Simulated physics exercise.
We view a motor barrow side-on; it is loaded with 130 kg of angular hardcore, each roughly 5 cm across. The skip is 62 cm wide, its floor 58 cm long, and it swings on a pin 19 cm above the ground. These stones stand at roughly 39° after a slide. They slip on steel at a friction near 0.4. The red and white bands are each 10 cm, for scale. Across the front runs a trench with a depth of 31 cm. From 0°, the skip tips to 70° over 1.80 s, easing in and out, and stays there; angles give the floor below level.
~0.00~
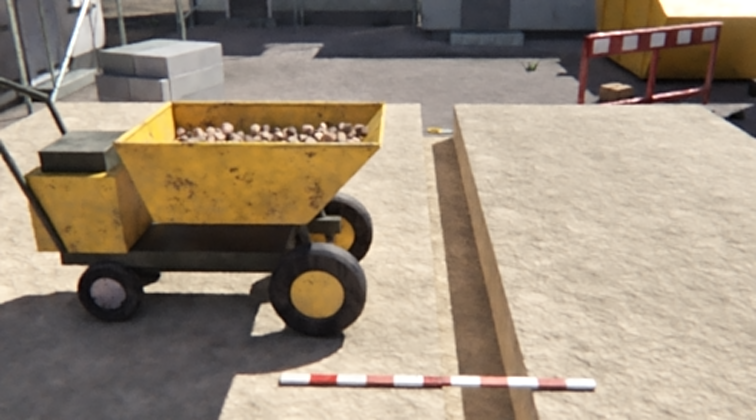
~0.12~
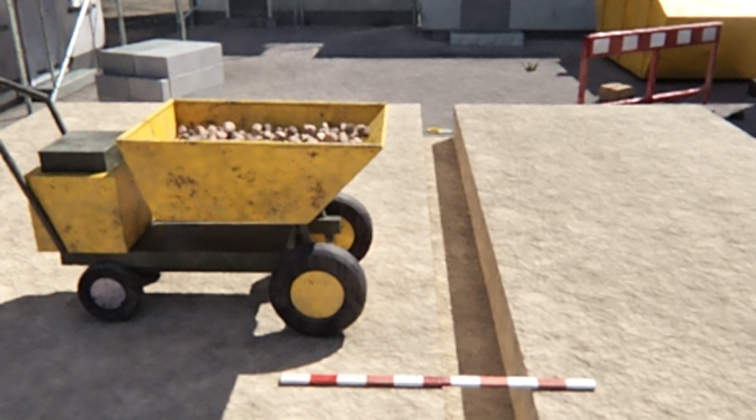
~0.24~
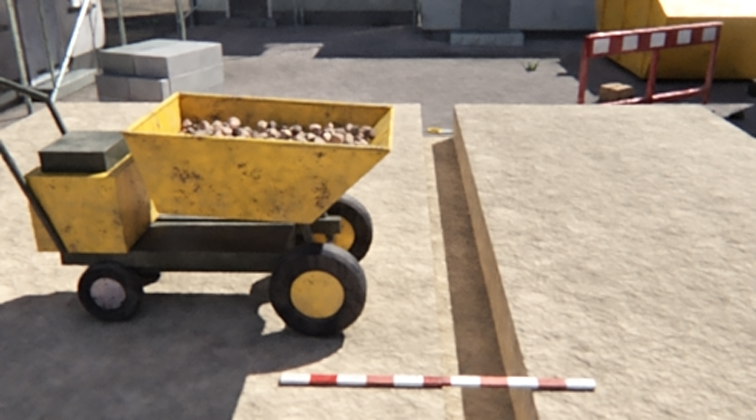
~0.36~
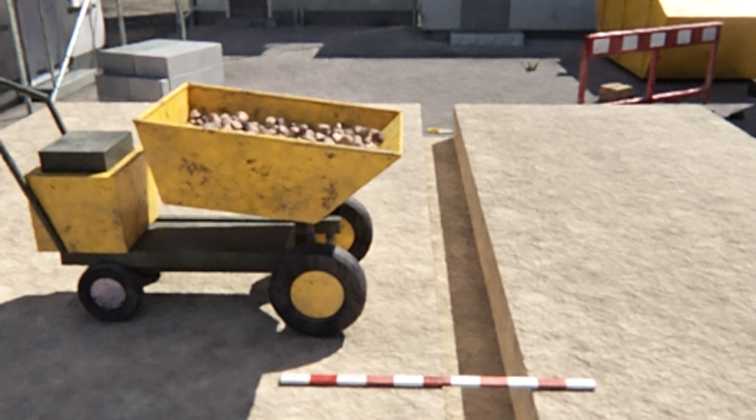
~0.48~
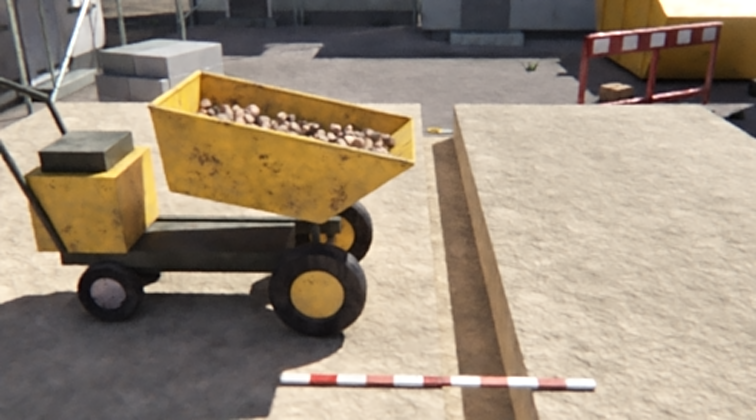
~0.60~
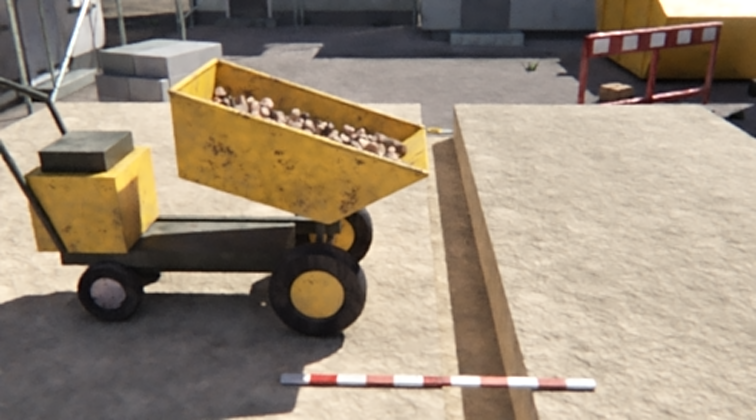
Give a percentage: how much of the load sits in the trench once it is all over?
67 %.
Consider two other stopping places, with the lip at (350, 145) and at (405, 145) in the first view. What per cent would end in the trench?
From the first spot near 90, from the second near 20 per cent.
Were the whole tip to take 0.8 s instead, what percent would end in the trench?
55 per cent.
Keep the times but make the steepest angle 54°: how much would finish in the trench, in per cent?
Roughly 5% would end there.
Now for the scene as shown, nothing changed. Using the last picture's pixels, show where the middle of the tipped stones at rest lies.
About (492, 331).
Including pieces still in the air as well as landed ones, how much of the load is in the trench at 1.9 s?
Roughly 15 percent of the load.
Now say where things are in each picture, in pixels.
In the first frame, the skip is at 0°, its lip at (380, 146); the top of the load is at (314, 132).
In the second frame, the skip is at 1°, its lip at (383, 147); the top of the load is at (289, 132); the stones move at 0.1 m/s on average.
In the third frame, the skip is at 3°, its lip at (390, 150); the top of the load is at (246, 130); the stones move at 0.3 m/s on average.
In the fourth frame, the skip is at 7°, its lip at (401, 156); the top of the load is at (221, 122); the stones move at 0.3 m/s on average.
In the fifth frame, the skip is at 12°, its lip at (414, 164); the top of the load is at (227, 114); the stones move at 0.4 m/s on average.
In the sixth frame, lip at (429, 175), floor tilted 18°, highest stones at (228, 104); the stones move at 0.5 m/s on average.
After 1.4 s the floor is at 59°; 100 % in the skip; the foremost stones are at (474, 245).
After 1.9 s the floor is at 70°; 73 % in the skip, 13 % in the trench, 14 % past the trench; the foremost stones are at (569, 309).
After 2.2 s the floor is at 70°; 39 % in the skip, 28 % in the trench, 33 % past the trench; the foremost stones are at (622, 294).
After 4.2 s the floor is at 70°; 0 % in the skip, 67 % in the trench, 32 % past the trench; the foremost stones are at (634, 292).
